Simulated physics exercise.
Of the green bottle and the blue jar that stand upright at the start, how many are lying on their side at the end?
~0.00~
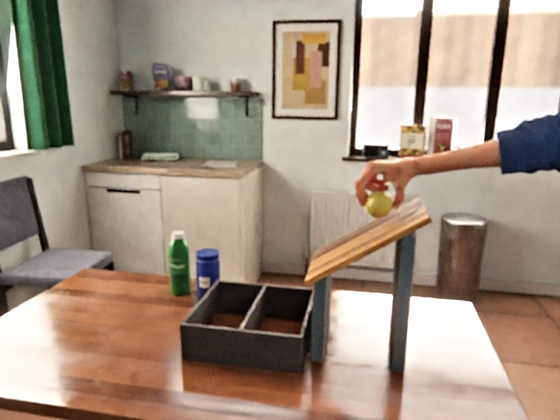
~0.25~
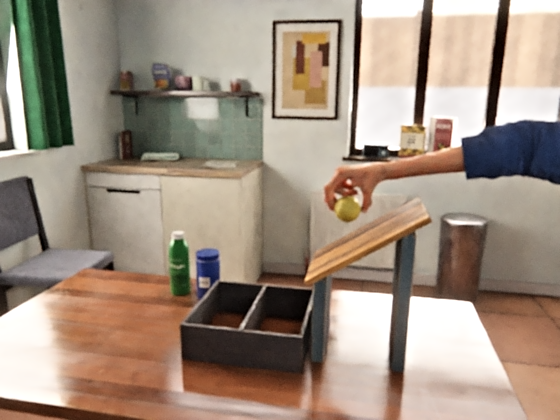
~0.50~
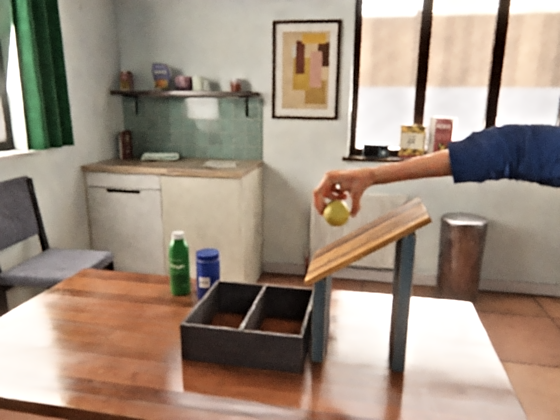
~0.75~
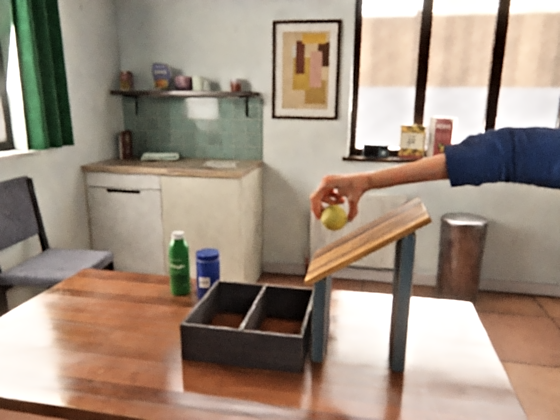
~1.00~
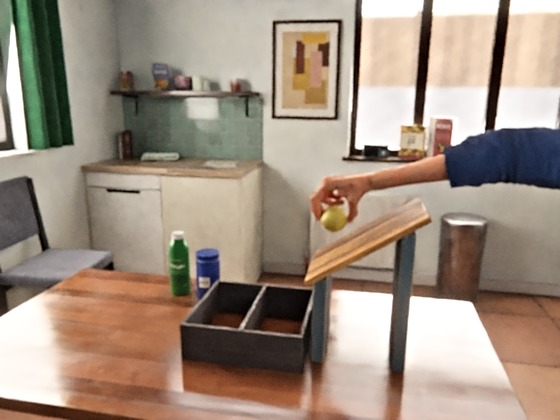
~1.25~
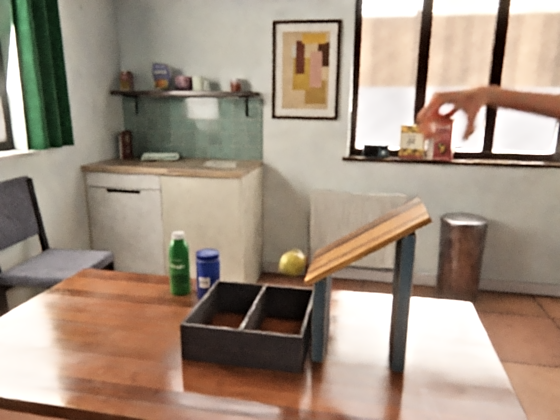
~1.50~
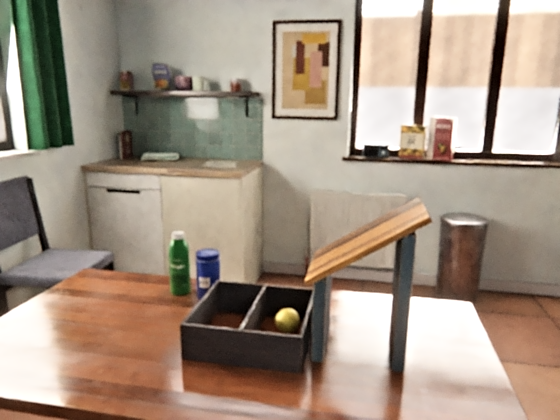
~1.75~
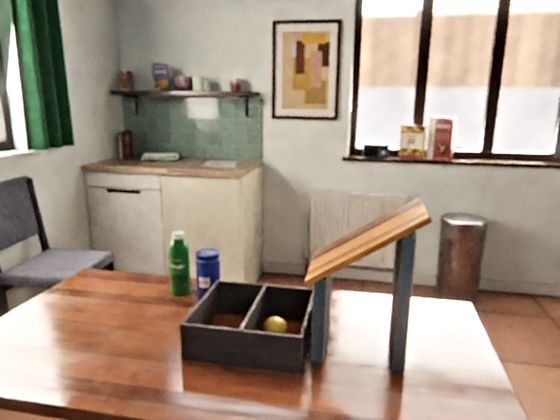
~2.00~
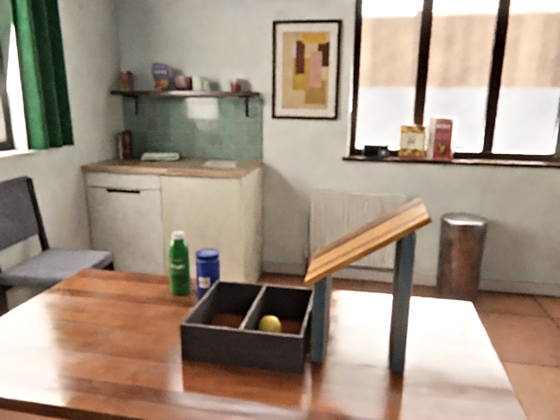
None of them are lying down, as the green bottle and the blue jar both still stand upright behind the tray.
